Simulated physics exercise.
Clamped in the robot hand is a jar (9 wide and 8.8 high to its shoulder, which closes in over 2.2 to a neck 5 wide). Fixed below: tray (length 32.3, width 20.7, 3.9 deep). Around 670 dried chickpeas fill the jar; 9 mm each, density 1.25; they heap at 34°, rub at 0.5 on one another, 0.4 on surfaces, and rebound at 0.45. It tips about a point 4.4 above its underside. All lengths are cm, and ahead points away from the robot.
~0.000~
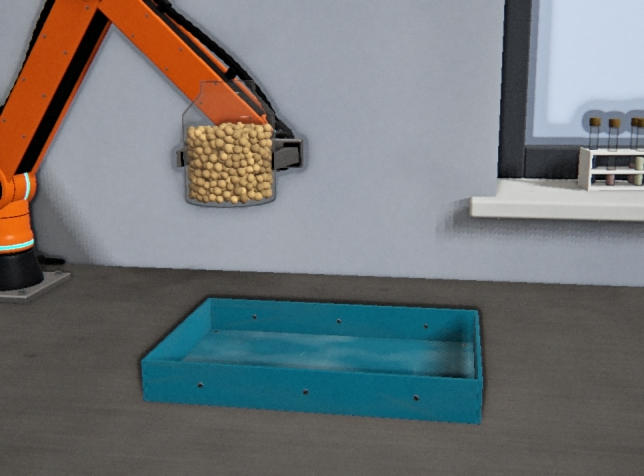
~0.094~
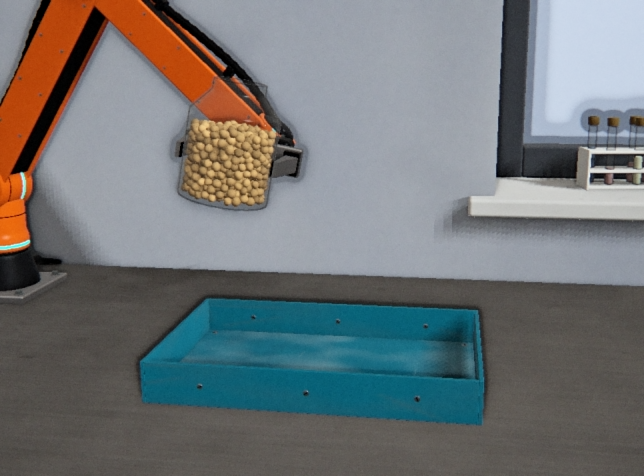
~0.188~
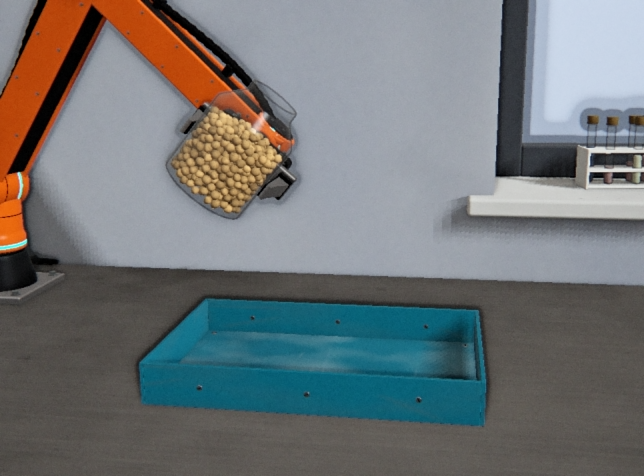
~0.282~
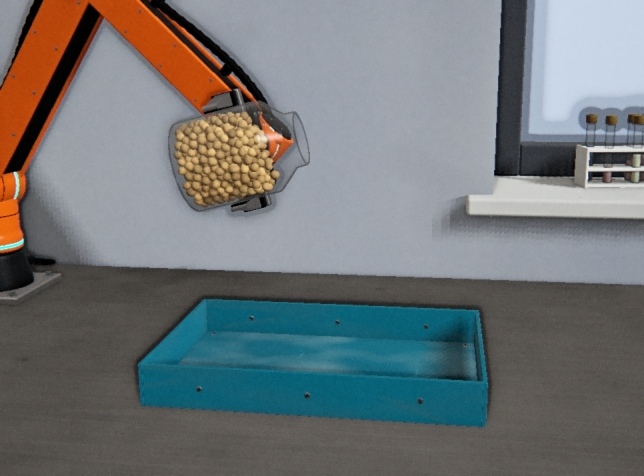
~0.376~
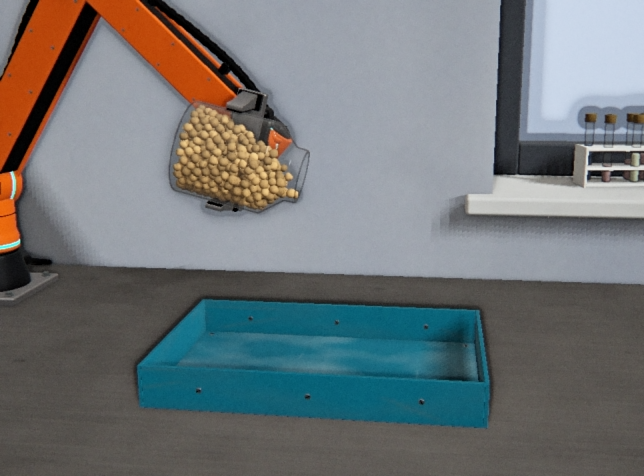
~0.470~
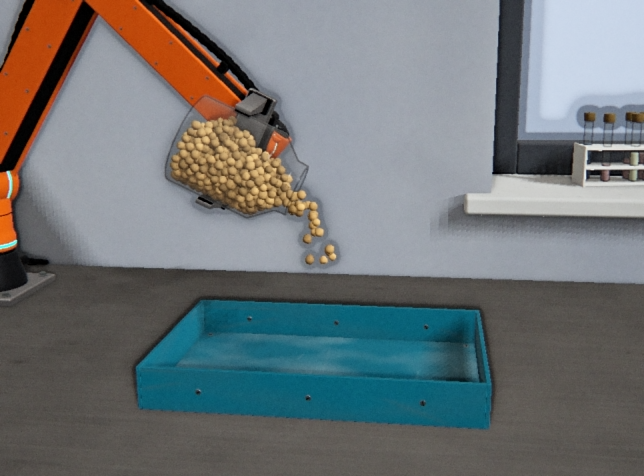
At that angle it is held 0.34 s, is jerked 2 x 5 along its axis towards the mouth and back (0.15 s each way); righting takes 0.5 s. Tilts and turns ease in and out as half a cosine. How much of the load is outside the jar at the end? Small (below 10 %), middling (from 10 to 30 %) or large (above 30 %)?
Share outside the jar: Large (above 30 %).
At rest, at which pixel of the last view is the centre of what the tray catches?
Near (384, 370).
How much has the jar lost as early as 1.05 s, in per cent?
About 25 per cent by then.
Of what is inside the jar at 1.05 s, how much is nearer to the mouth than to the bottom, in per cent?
About 80 per cent.
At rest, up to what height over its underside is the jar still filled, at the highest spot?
About 6.5 cm.
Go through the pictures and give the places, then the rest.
The first frame shows the jar middle at (230, 159), upright; upper third of the load around (229, 140), from x 190 to 270, top at y 125; 667 in the jar.
The second frame shows the jar middle at (229, 158), tipped 11°; upper third of the load around (227, 140), from x 185 to 270, top at y 125.
The third frame shows the jar middle at (228, 158), tipped 40°; upper third of the load around (223, 140), from x 175 to 280, top at y 110.
The fourth frame shows the jar middle at (227, 157), tipped 75°; upper third of the load around (222, 136), from x 180 to 275, top at y 115.
The fifth frame shows the jar middle at (227, 157), tipped 104°; upper third of the load around (214, 141), from x 180 to 295, top at y 110.
The sixth frame shows the jar middle at (226, 156), tipped 115°; upper third of the load around (215, 146), from x 175 to 330, top at y 120; 653 in the jar, 14 in flight or on a rim.
After 1.05 s, tipped 115°, highest piece 24 above the table; 507 in the jar, 121 in the tray, 39 in flight or on a rim.
After 1.62 s, tipped 71°, highest piece 25 above the table; 389 in the jar, 272 in the tray, 6 in flight or on a rim.
After 2.11 s, upright, highest piece 25 above the table; 385 in the jar, 282 in the tray.
After 2.81 s, upright, highest piece 25 above the table; 385 in the jar, 282 in the tray.
In the end, 385 in the jar, 282 in the tray. That is 42 % outside the jar.
